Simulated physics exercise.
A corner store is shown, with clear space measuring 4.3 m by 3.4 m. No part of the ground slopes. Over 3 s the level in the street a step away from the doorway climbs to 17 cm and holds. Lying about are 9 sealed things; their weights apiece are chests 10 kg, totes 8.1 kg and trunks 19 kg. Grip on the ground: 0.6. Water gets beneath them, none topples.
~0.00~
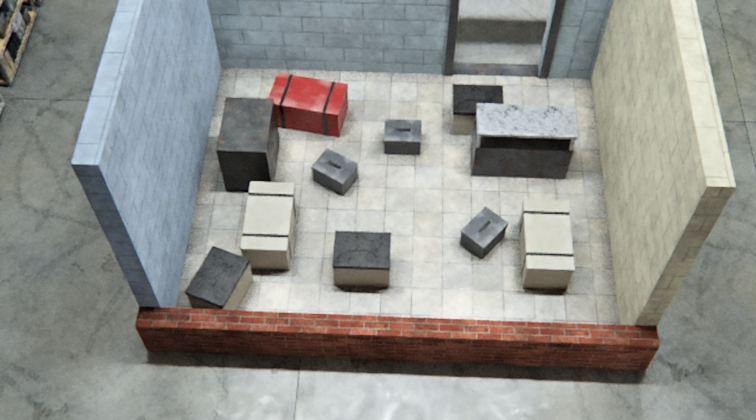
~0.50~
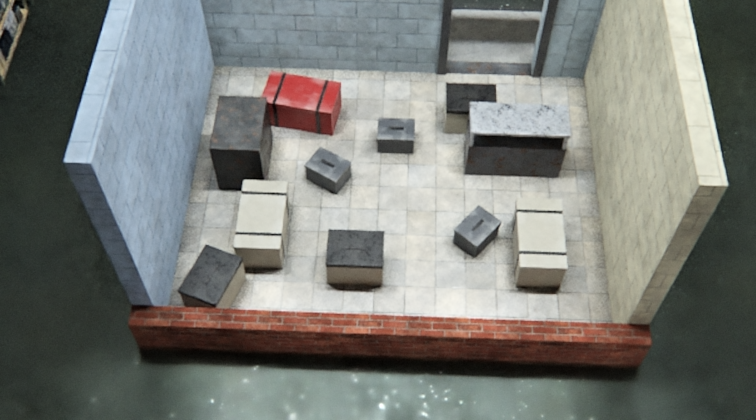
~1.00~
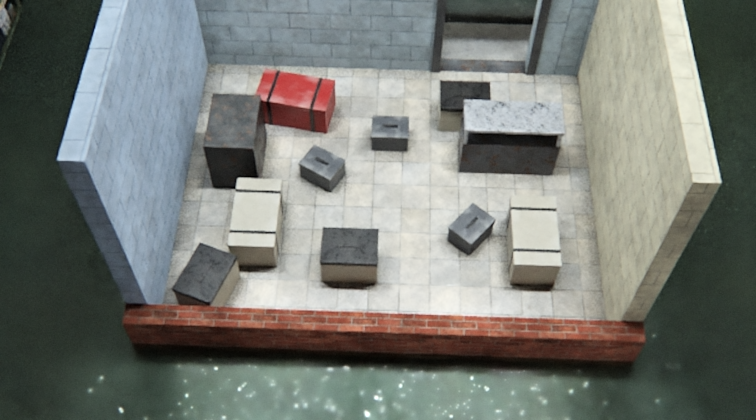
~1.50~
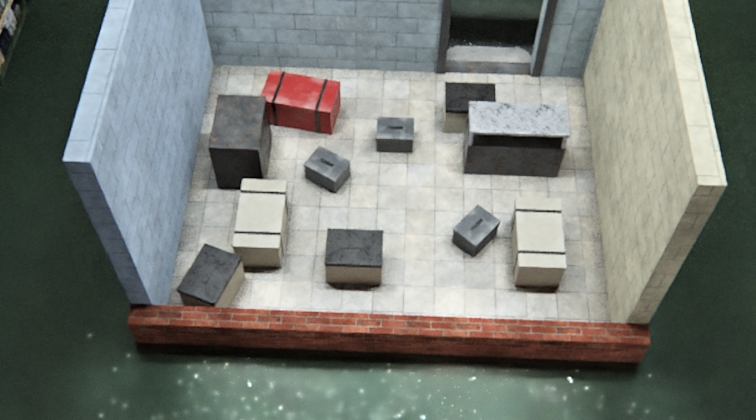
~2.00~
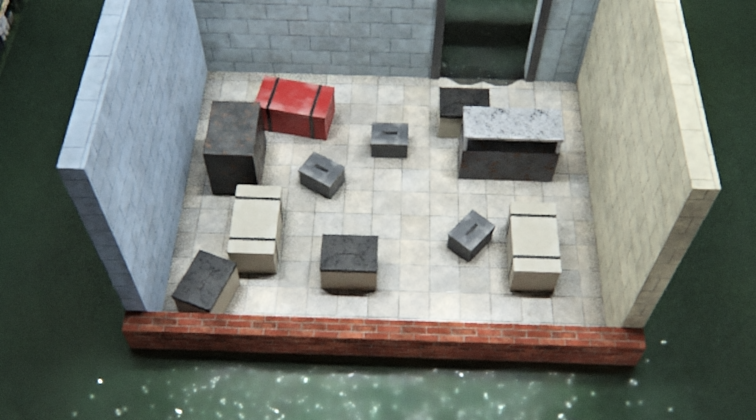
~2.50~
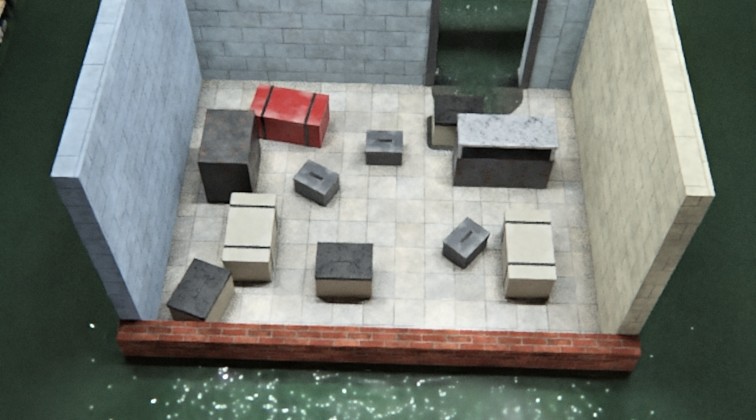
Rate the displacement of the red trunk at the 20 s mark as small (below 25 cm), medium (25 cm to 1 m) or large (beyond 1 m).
Medium.
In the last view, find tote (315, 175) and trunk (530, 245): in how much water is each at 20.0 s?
About 10 and 11 cm.
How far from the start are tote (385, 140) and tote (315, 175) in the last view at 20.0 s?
The first is 200 cm from its start, the second 80 cm.
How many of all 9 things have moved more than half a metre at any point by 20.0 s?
My count gives 7.
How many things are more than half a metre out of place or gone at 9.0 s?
Tally at that time: 2.
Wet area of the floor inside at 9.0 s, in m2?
Somewhere around 12 m2, roughly.
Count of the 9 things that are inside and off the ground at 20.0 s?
Count: 9.
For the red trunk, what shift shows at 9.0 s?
10 cm, give or take.
After 4.0 s the red trunk is near (289, 104), 0.0 m from its start, aground; 0 afloat.
After 9.0 s the red trunk is near (285, 100), 0.1 m from its start, aground; 2 afloat.
After 16.0 s the red trunk is near (401, 94), 1.2 m from its start, afloat; 9 afloat.
After 20.0 s the red trunk is near (287, 134), 0.5 m from its start, afloat; 9 afloat.
